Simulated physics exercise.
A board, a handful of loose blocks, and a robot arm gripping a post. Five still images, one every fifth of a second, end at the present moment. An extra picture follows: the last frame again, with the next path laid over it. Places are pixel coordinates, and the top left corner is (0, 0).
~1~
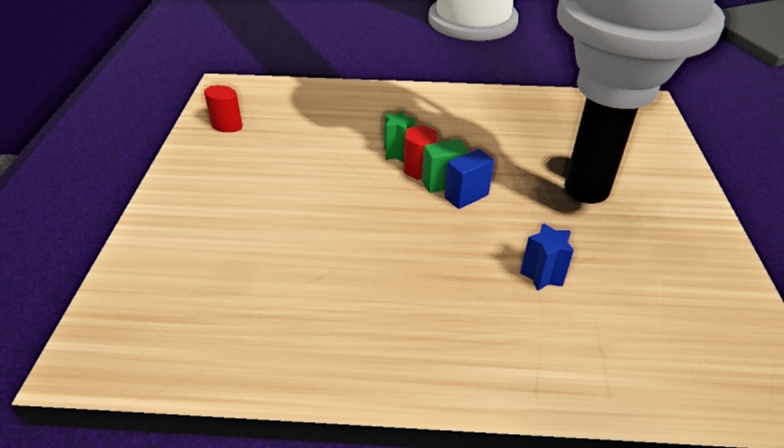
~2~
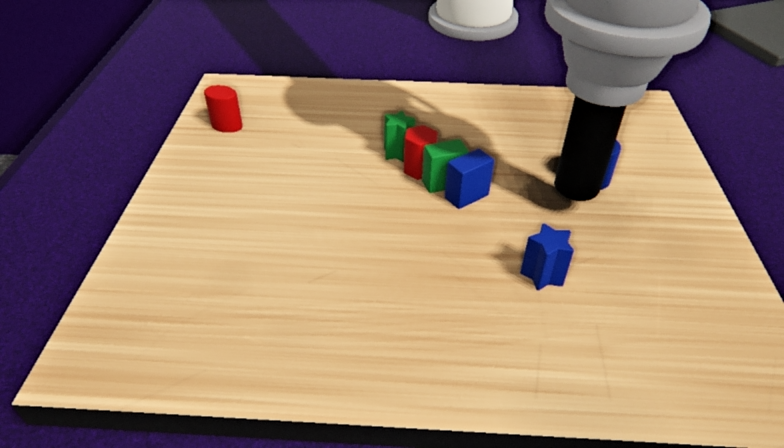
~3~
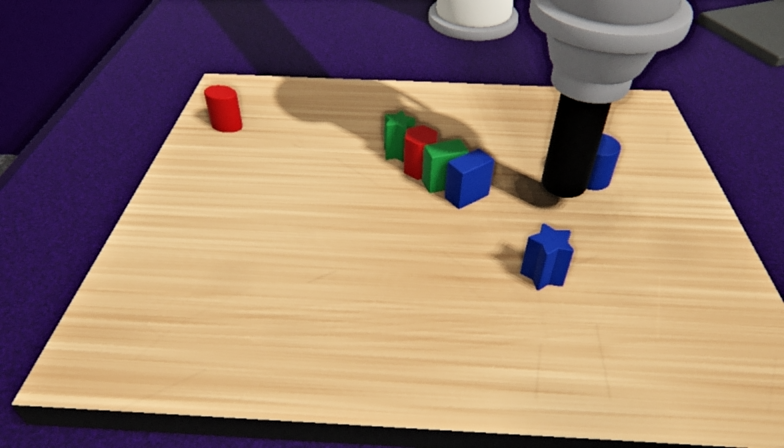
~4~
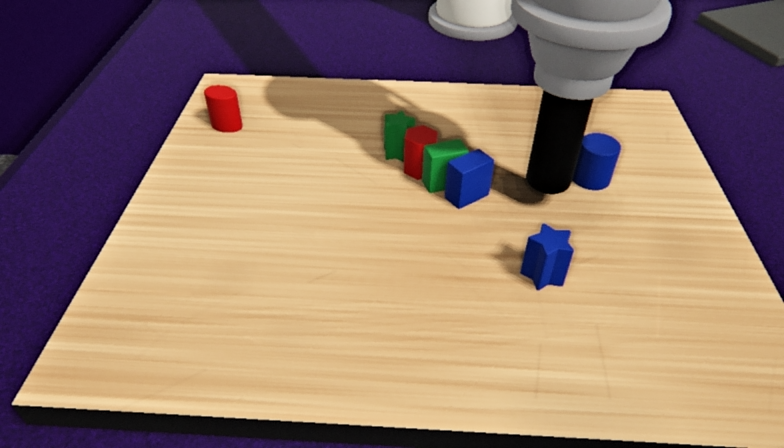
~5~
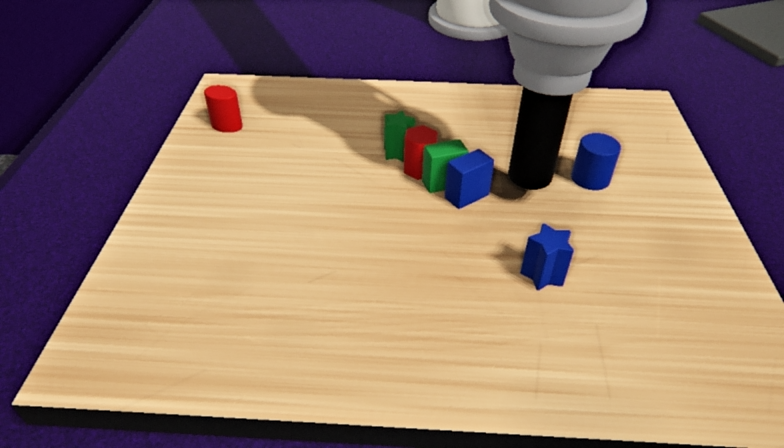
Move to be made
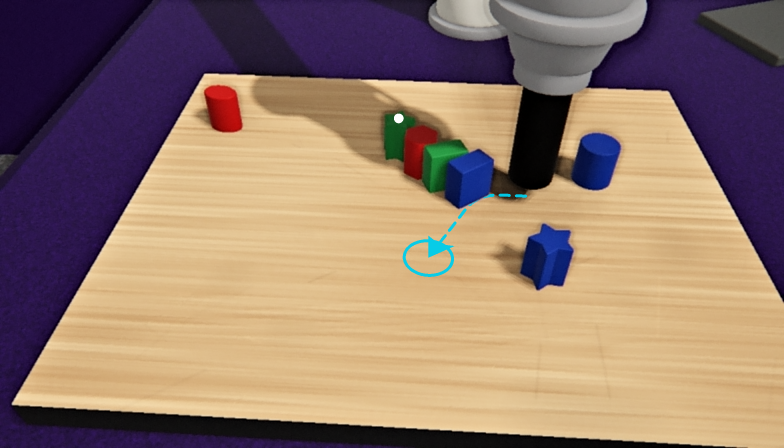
Robot arm moving a black post slowly left across a wooden board, revealing a blue cylinder, while the coloured blocks stay still.
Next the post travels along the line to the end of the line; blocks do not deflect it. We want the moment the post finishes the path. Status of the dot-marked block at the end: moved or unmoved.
At the end of the path, the dot-marked block remains in its old spot.
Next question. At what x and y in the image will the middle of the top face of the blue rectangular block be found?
Roughly at (422, 166).
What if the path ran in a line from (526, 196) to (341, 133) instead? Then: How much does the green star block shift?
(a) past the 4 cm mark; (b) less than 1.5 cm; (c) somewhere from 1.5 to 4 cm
Correct choice: A.
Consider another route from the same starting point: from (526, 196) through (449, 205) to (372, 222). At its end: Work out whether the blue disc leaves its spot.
It holds its position.
The drawn path runs from (526, 196) by way of (478, 199) and (453, 226) to (428, 258); the dot is on the green star block.
What follows on the original path. One third of the way, post (480, 181); red hexagon (417, 132); green rectangular block (437, 145); blue rectangular block (436, 161), turned 20° clockwise.
Two thirds of the way, post (454, 208); red hexagon (417, 132); green rectangular block (437, 145); blue rectangular block (422, 166), turned 65° clockwise.
At the end, post (430, 239); green star block not moved; red hexagon (417, 132); green rectangular block (437, 145); blue rectangular block (422, 166), turned 65° clockwise.
